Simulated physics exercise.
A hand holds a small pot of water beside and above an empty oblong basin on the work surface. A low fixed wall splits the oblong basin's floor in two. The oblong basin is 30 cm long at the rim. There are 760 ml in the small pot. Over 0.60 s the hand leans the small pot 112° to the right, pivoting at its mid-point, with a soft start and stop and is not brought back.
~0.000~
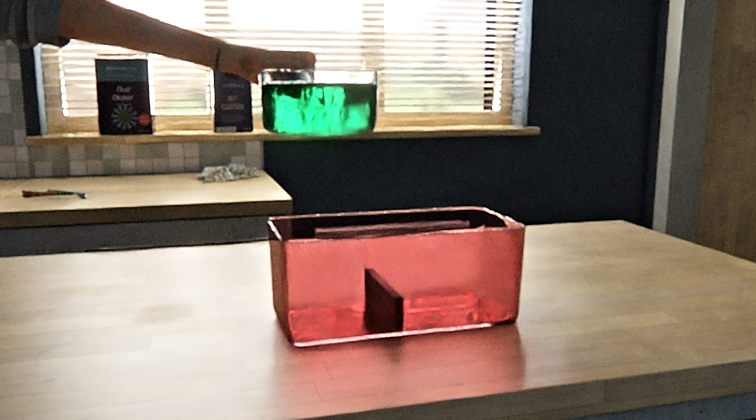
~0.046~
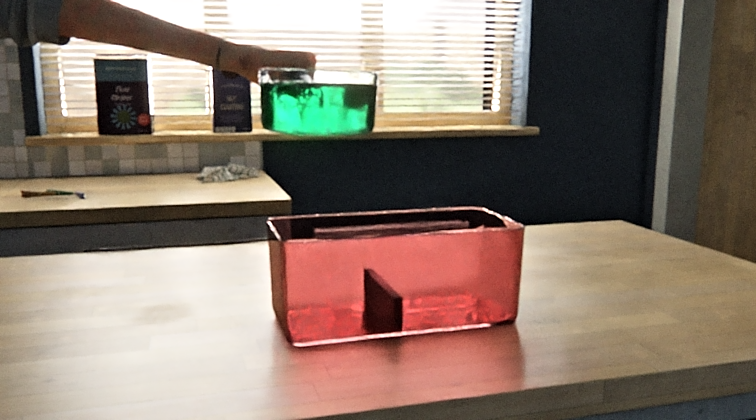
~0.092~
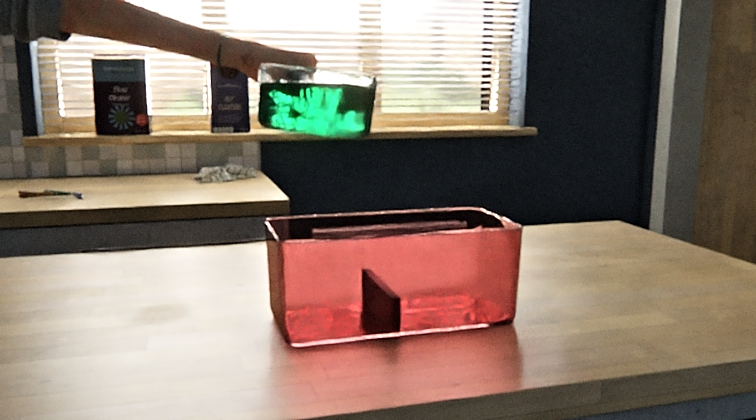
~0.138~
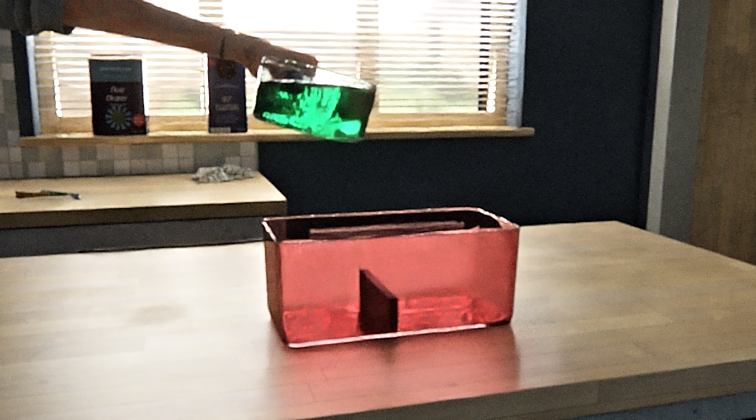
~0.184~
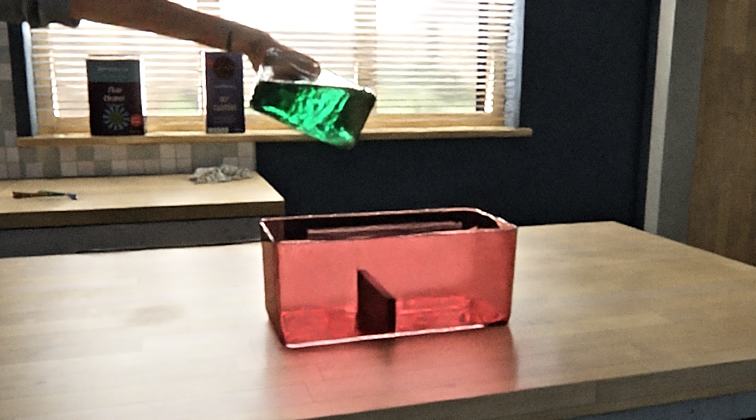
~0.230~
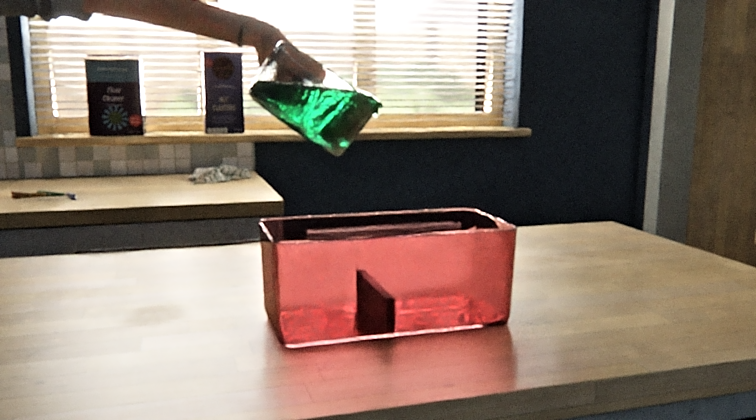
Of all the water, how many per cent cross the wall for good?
Roughly 80 per cent is past the wall.
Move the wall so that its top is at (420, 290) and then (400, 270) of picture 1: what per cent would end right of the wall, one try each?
First 40, then 65 per cent.
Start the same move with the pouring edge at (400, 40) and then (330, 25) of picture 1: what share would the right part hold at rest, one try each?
In turn about 80 and 50 per cent.
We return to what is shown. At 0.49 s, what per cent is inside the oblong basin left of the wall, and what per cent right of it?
Near 0 on the left, 34 on the right.
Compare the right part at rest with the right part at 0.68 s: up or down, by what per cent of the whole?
It goes up by about 2.
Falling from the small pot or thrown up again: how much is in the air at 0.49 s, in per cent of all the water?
About 48 per cent.
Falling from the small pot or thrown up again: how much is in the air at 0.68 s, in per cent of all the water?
About 7 per cent.
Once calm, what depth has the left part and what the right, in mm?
Some 8 mm on the left and 28 mm on the right.
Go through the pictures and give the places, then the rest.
It leans 0°; its right rim is at (375, 73); the water meets the walls at (263, 84) and (372, 84); the oblong basin's rim runs from (275, 231) to (503, 218); the wall's top is at (383, 283), in the first frame.
It leans 2°; its right rim is at (375, 75); the water meets the walls at (262, 83) and (371, 84), in the second frame.
It leans 6°; its right rim is at (375, 80); the water meets the walls at (261, 82) and (371, 86), in the third frame.
It leans 14°; its right rim is at (374, 89); the water meets the walls at (260, 82) and (370, 88), in the fourth frame.
It leans 24°; its right rim is at (373, 100); the water meets the walls at (258, 83) and (372, 96); 1 per cent is over the edge, in the fifth frame.
It leans 36°; its right rim is at (371, 113); the water meets the walls at (253, 82) and (363, 100); 5 per cent is over the edge, in the sixth frame.
Then, 0.49 s in, the tilt is 103° and 18 per cent is still to pour, 0 is left of the wall and 34 right of it.
Then, 0.68 s in, the tilt is 112° and 3 per cent is still to pour, 12 is left of the wall and 79 right of it.
Then, 0.88 s in, the tilt is 112° and 0 per cent is still to pour, 18 is left of the wall and 80 right of it.
Then, 1.10 s in, the tilt is 112° and 0 per cent is still to pour, 18 is left of the wall and 80 right of it.
Finally, 18 per cent lies left of the wall, 80 right of it and 1 outside.
